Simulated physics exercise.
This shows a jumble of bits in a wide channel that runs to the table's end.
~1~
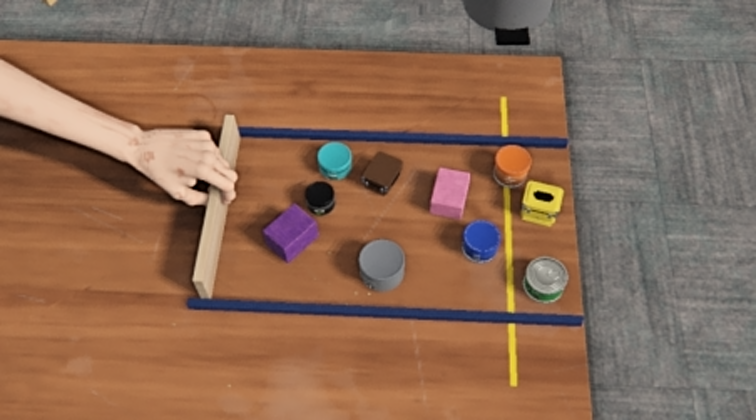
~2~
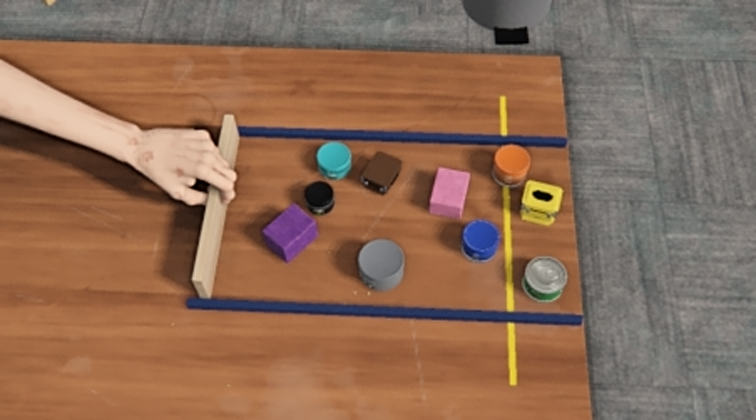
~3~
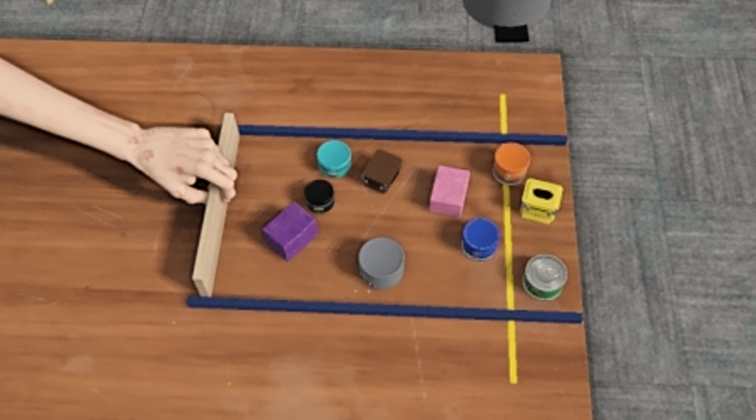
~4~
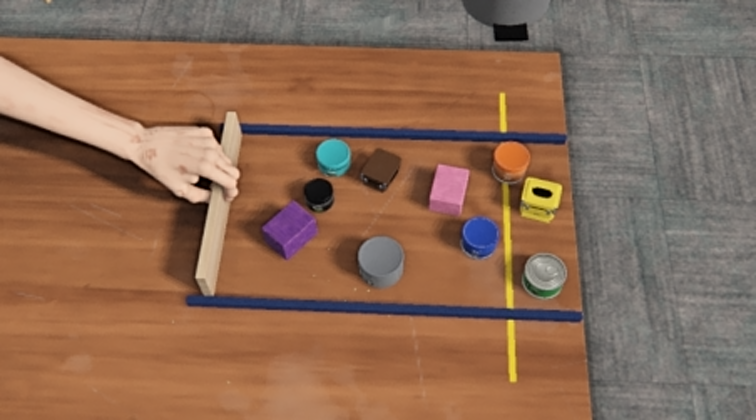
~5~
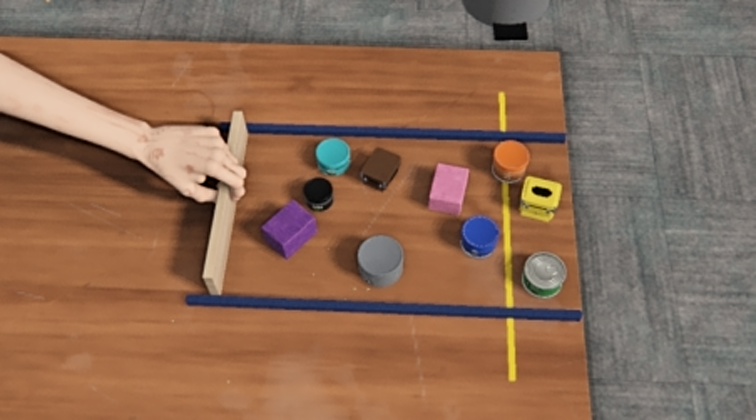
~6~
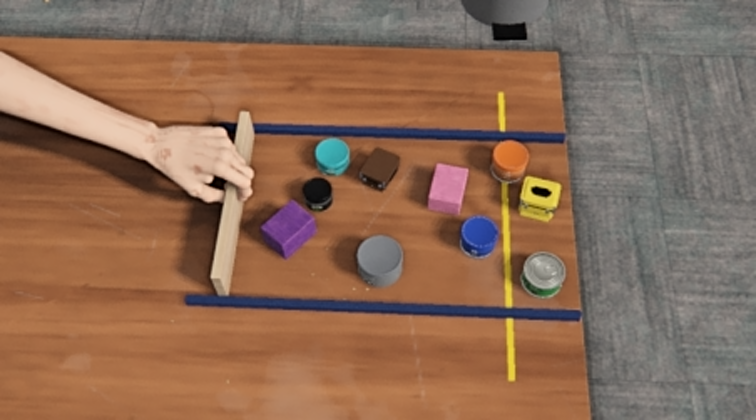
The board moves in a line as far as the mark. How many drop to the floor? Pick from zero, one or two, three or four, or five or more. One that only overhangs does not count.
Outcome: The number that fall off is one or two.
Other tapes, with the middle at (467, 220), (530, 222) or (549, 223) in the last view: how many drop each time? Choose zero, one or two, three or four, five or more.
For each place: None at all; 5 or more; 5 or more.
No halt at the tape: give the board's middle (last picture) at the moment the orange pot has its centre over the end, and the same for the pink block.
For the orange pot at (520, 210), for the pink block at (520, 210).
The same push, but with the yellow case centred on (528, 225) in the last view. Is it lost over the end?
It goes over.
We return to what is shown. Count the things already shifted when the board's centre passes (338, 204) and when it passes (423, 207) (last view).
The counts are 4 and 6.
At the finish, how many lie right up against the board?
4 of them.
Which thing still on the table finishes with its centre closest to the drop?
The green pot ends nearest.
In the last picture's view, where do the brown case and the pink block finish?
Near (535, 175) and (559, 204).
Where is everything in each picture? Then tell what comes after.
Yellow case (541, 203); green pot (545, 280); orange pot (512, 167); board (218, 203); tape (508, 226), in the first picture.
Green pot (545, 280); board (218, 203), in the second picture.
Orange pot (511, 164); black tub (320, 197), in the third picture.
Yellow case (540, 200); pink block (449, 190), in the fourth picture.
Green pot (544, 275); grey tub (381, 262), in the fifth picture.
Yellow case (539, 199); green pot (543, 275); orange pot (509, 162); board (234, 200); tape (506, 221), in the sixth picture.
Soon after, none off yet; yellow case at rest near (539, 199); green pot at rest near (543, 275); orange pot at rest near (509, 162).
At rest, the number that fall off is one or two; fallen, yellow case.
